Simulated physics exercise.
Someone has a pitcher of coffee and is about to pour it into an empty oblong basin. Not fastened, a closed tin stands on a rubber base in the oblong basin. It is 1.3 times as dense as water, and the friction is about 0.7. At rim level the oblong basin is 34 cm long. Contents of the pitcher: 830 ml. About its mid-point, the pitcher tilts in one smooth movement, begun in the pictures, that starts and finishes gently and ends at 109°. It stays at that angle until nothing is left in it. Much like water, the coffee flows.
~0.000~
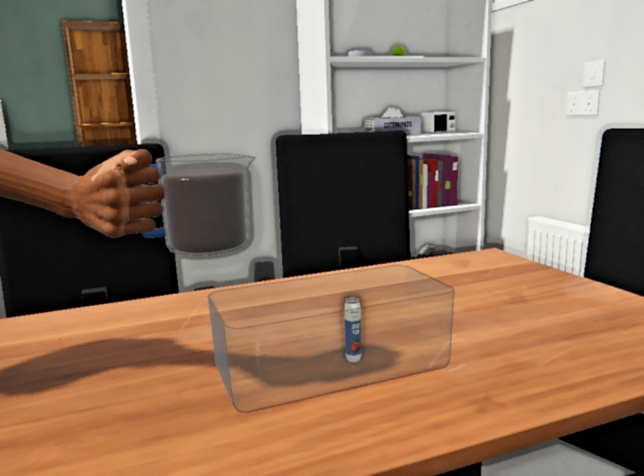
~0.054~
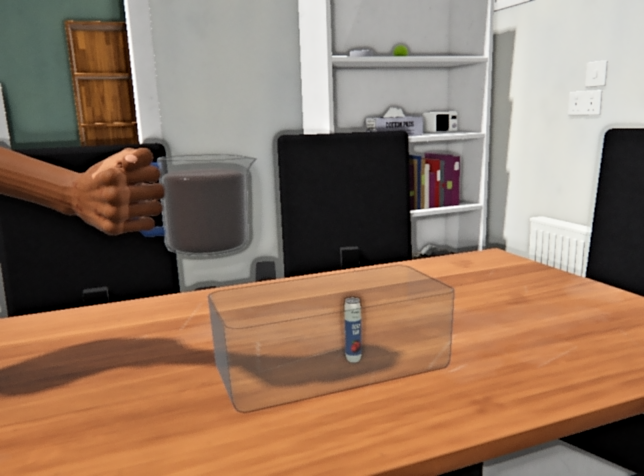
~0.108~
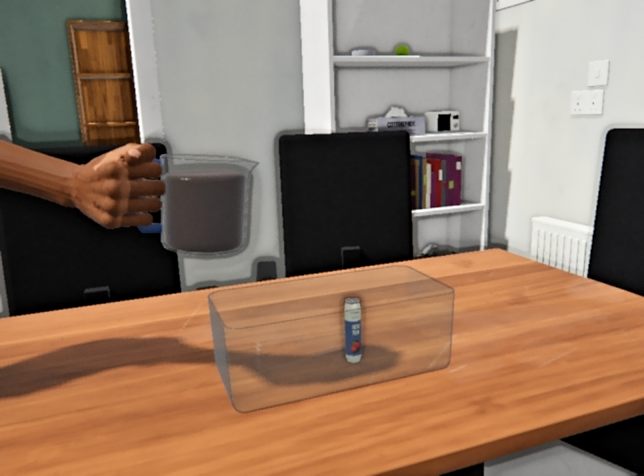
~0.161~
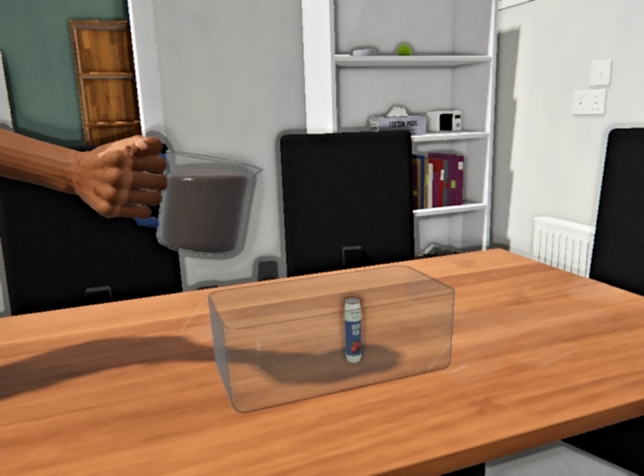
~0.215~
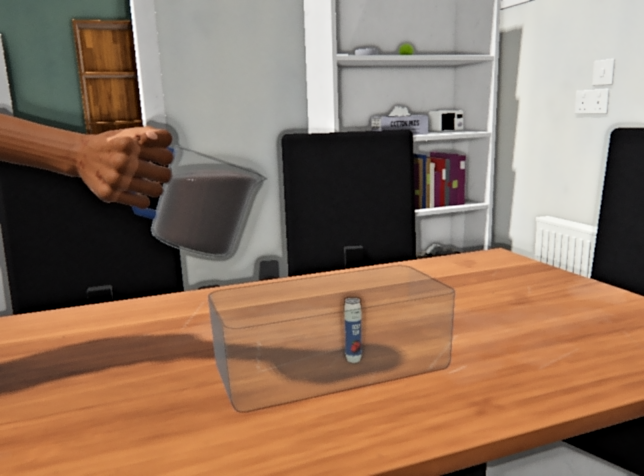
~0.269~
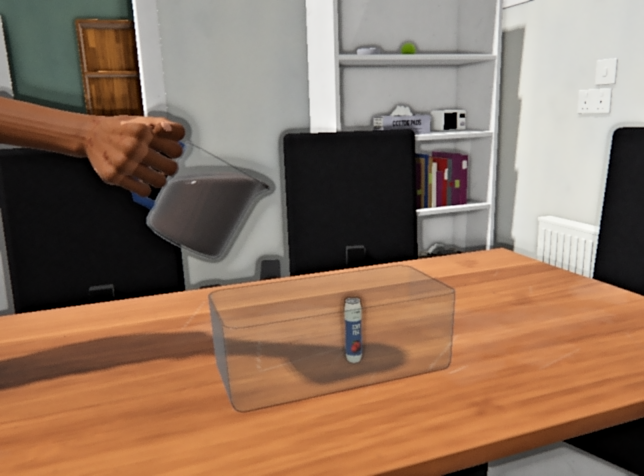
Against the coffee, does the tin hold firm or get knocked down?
It holds firm.
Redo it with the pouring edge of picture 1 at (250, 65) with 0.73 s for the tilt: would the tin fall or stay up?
It tumbles.
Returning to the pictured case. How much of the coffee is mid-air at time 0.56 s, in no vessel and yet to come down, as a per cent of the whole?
Roughly 28 percent.
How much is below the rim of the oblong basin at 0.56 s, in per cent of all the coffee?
Some 16 per cent.
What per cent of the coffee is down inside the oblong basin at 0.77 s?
I'd say roughly 74 in a hundred of it.
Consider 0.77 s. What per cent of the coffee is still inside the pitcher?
I'd say some 12 per cent remains.
Then, 0.56 s in, the tilt is 95° and 56 per cent is still to pour; the tin stands where it began.
Then, 0.77 s in, the tilt is 109° and 12 per cent is still to pour; the tin stands where it began.
Then, 0.99 s in, the tilt is 109° and 1 per cent is still to pour; the tin stands where it began.
Then, 1.23 s in, the tilt is 109° and 0 per cent is still to pour; the tin stands where it began.
Finally, the tin stands where it began.
